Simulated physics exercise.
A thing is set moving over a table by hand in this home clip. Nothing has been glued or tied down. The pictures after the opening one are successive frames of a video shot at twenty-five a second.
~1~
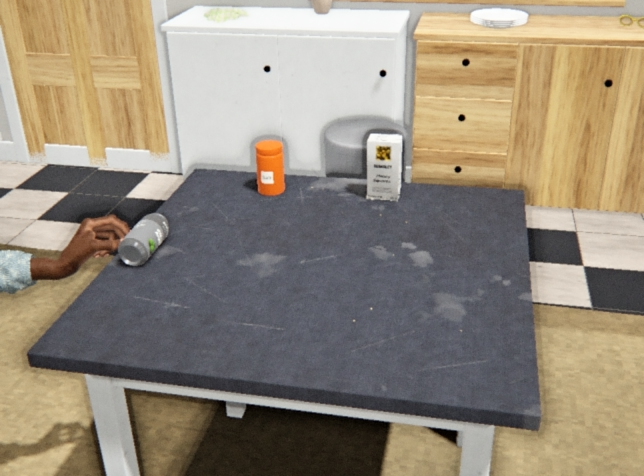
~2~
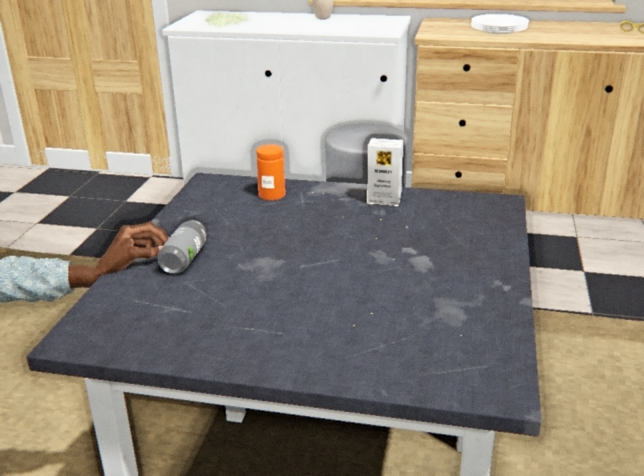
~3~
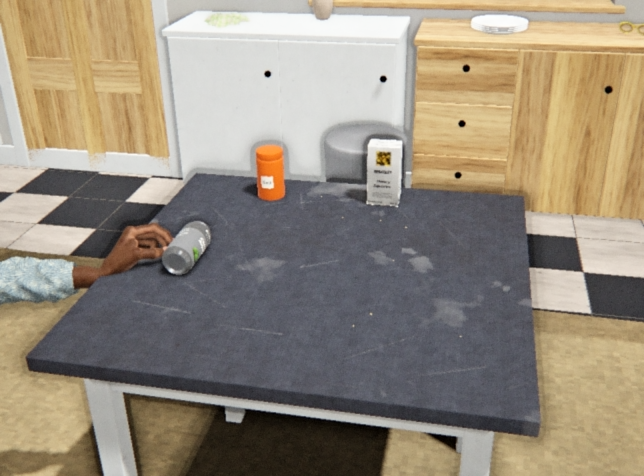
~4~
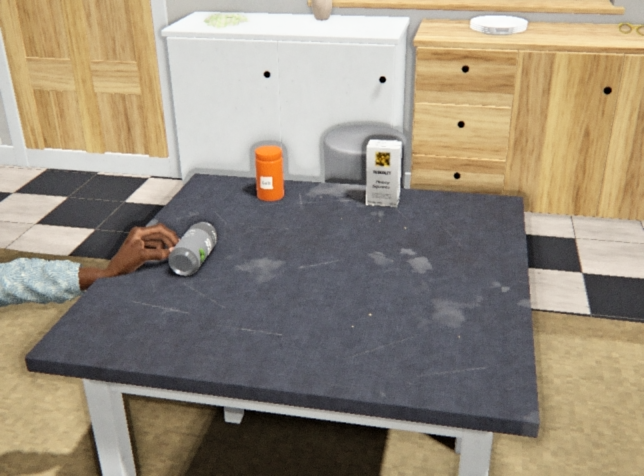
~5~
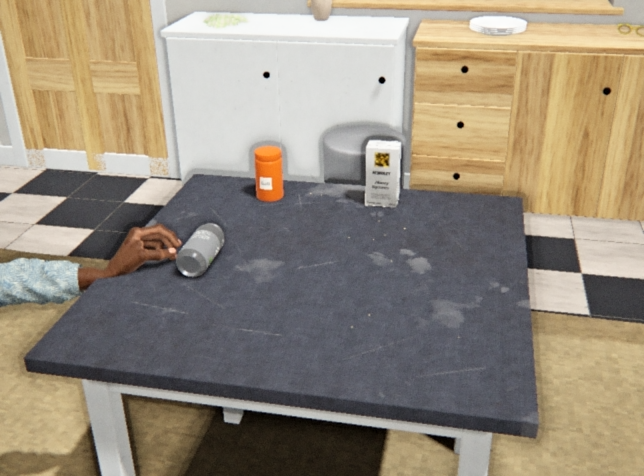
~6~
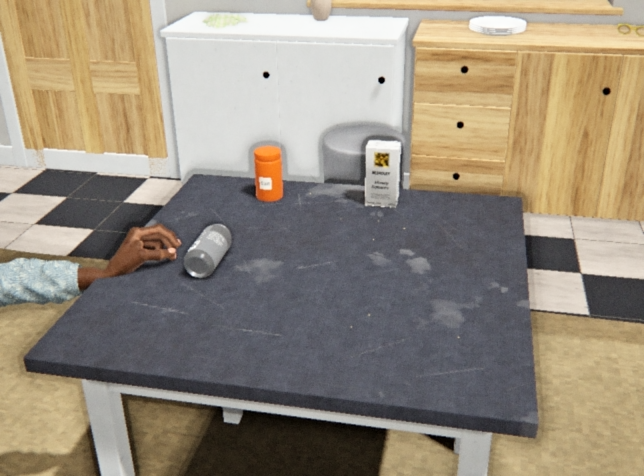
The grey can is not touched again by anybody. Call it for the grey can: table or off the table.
Table.
Then, 0.20 s past the last view, grey can displaced well along near (245, 254).
Then, 0.50 s past the last view, grey can displaced well along near (291, 258).
Then, 0.90 s past the last view, grey can displaced well along near (334, 262).
Finally, moved from the start, grey can. Final places as the last picture's camera would see them, grey can near (356, 264).
